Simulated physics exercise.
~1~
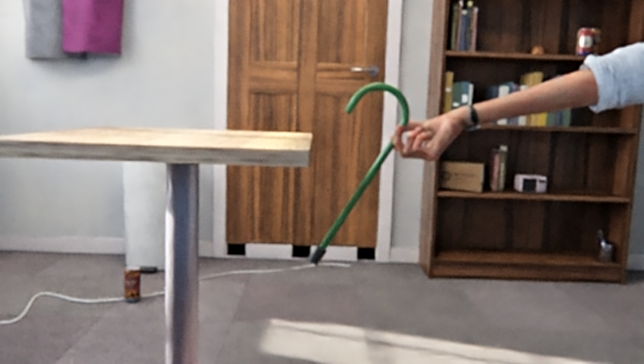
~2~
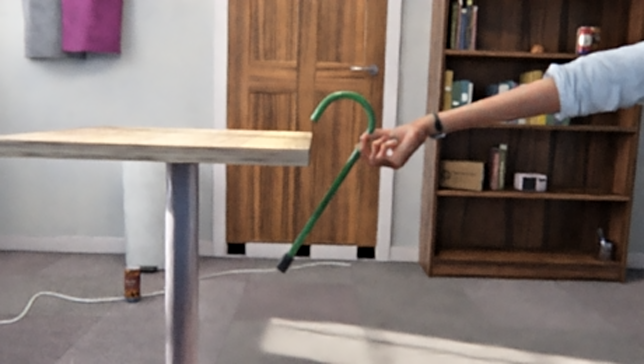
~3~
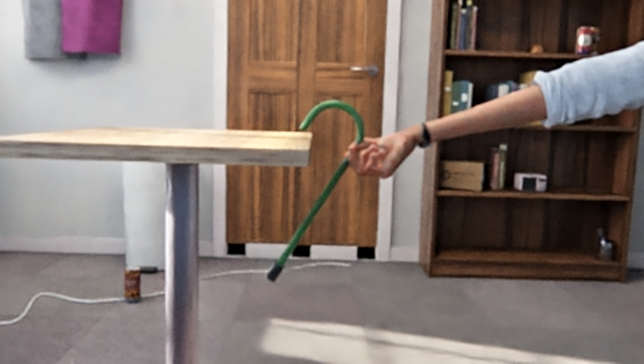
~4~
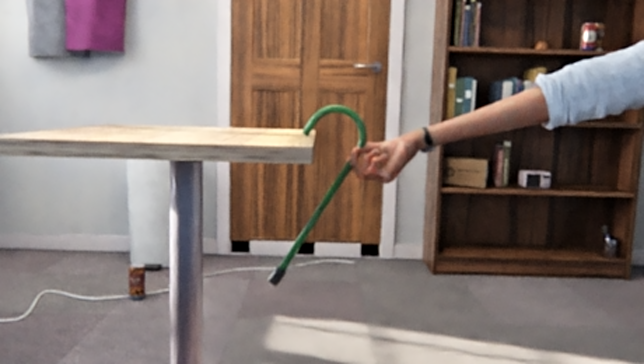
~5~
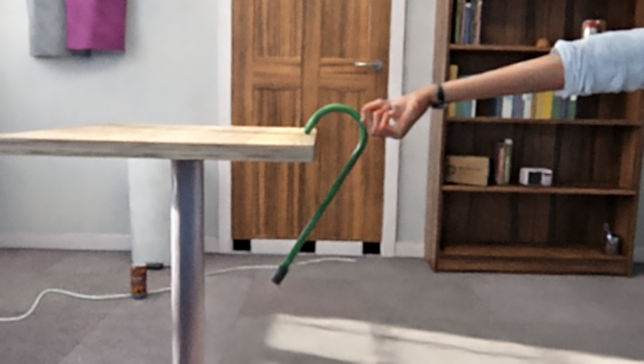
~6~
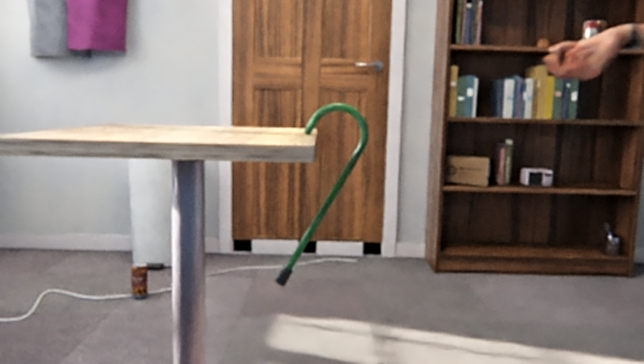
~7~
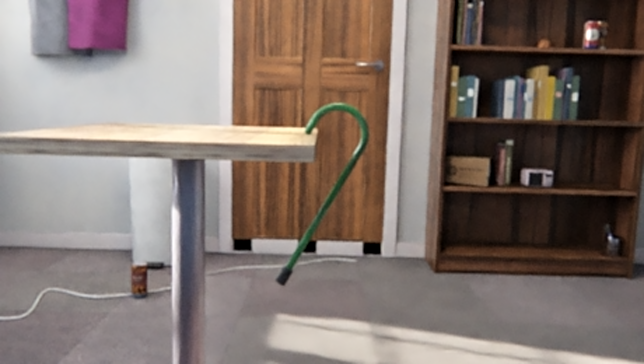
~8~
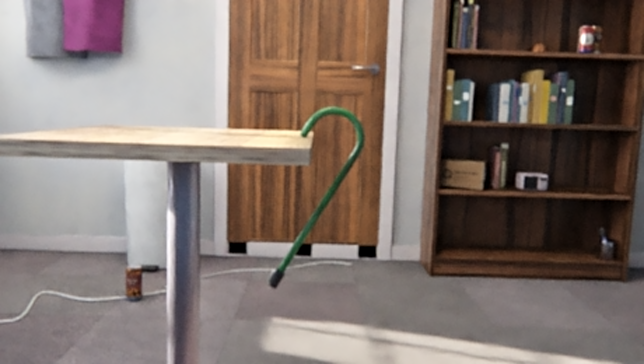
A green cane moves left, hooks onto the table edge, and stays hanging once released.
